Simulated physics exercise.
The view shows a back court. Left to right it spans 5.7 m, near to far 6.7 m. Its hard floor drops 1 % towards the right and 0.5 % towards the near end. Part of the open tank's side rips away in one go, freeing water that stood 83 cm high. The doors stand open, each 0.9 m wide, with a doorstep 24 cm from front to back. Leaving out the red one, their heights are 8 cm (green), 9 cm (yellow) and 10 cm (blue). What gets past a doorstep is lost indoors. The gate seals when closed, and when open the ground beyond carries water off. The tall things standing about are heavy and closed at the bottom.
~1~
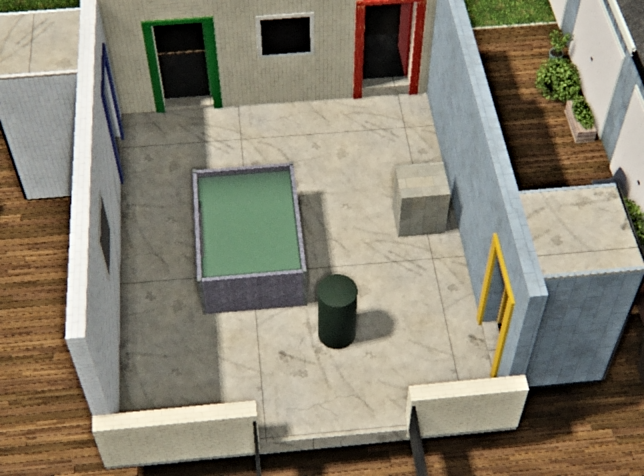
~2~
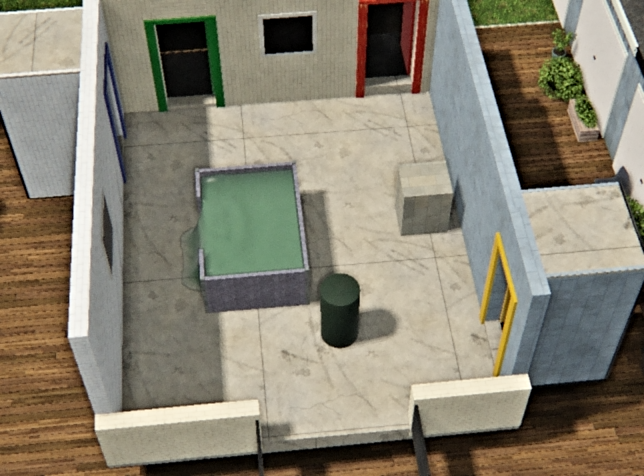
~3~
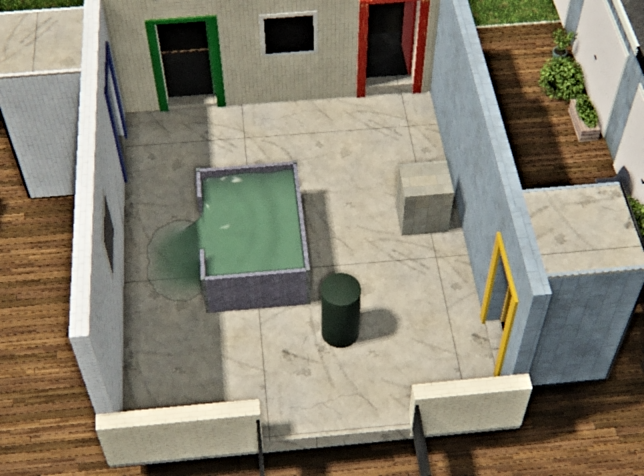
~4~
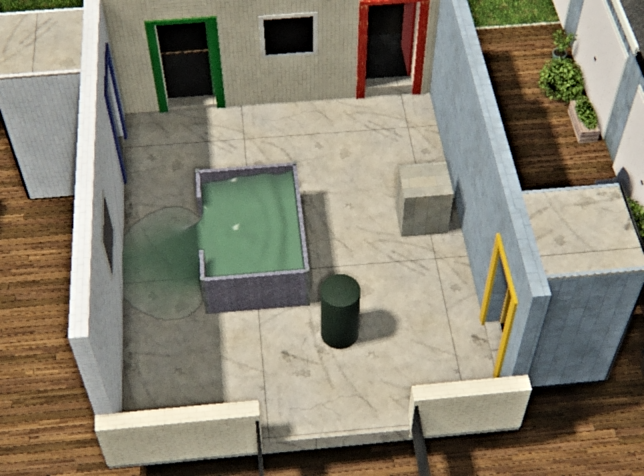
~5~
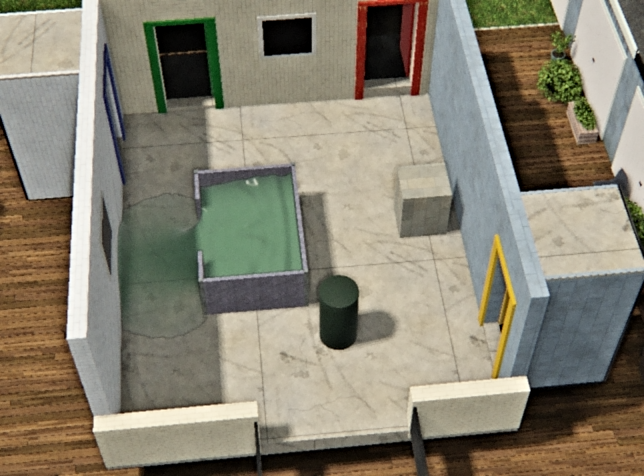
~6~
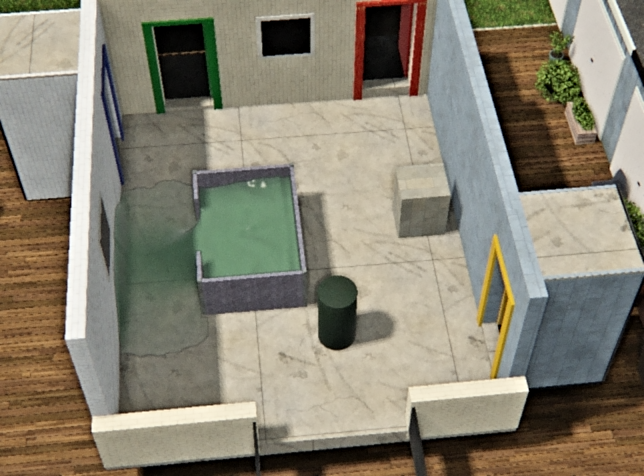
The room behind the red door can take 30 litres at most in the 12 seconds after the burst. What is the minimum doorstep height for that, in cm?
Some 6.5 cm above the ground.
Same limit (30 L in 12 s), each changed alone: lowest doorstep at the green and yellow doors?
About 16 cm at green and 10.5 cm at yellow.
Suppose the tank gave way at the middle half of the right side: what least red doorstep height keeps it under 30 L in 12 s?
Some 20 cm.
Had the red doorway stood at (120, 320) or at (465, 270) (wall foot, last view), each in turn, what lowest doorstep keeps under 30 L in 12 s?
About 27 and 8.5 cm.
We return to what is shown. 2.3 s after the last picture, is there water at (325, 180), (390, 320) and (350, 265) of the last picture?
In that order: Dry, still dry, dry.
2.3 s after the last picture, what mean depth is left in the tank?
Some 31 cm.
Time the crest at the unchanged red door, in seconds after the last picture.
Around 9.5 s.
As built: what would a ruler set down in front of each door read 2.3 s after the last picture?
Depths in cm: Green 19, yellow 0, red 0, blue 8.
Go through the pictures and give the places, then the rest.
Still water, 83 cm deep, in the open tank at (248, 223); the red door at (388, 56) is dry, in the first picture.
The front is at (187, 281), 0.3 m from the gap at (205, 244); 0.3 m2 of floor is wet, 83 cm left at the back, in the second picture.
The front is at (154, 281), 0.9 m from the gap at (206, 246); 1.1 m2 of floor is wet, 81 cm left at the back, in the third picture.
Water pours out at (205, 248) and has run 1.4 m, to (124, 290); about 10 cm deep outside, 72 cm at the back, in the fourth picture.
The front is at (122, 325), 1.5 m from the gap at (204, 248); 3.3 m2 of floor is wet, 70 cm left at the back, in the fifth picture.
Water pours out at (202, 248) and has run 1.7 m, to (121, 348); about 8 cm deep outside, 69 cm at the back; the red door at (388, 57), 4.9 m from the gap, is still 4.2 m from the nearest water, in the sixth picture.
Then, 0.7 s after the last picture water covers 20 % of the floor, deepest (52 cm) near (132, 272); it has not reached the red door.
Then, 2.3 s after the last picture water covers 50 % of the floor, deepest (32 cm) near (121, 264); it has not reached the red door.
Then, 11.3 s after the last picture water covers 100 % of the floor, deepest (12 cm) near (466, 291); 10 cm at the red door, 0 litres in over its 23 cm doorstep.
At the red door as built, the water peaked near 10 cm, 9.3 s after the last picture.
With a doorstep of 6 cm, 37 litres would have come in within the 12 s; with 8 cm, 13 litres. So under 30 litres takes about 6.5 cm.
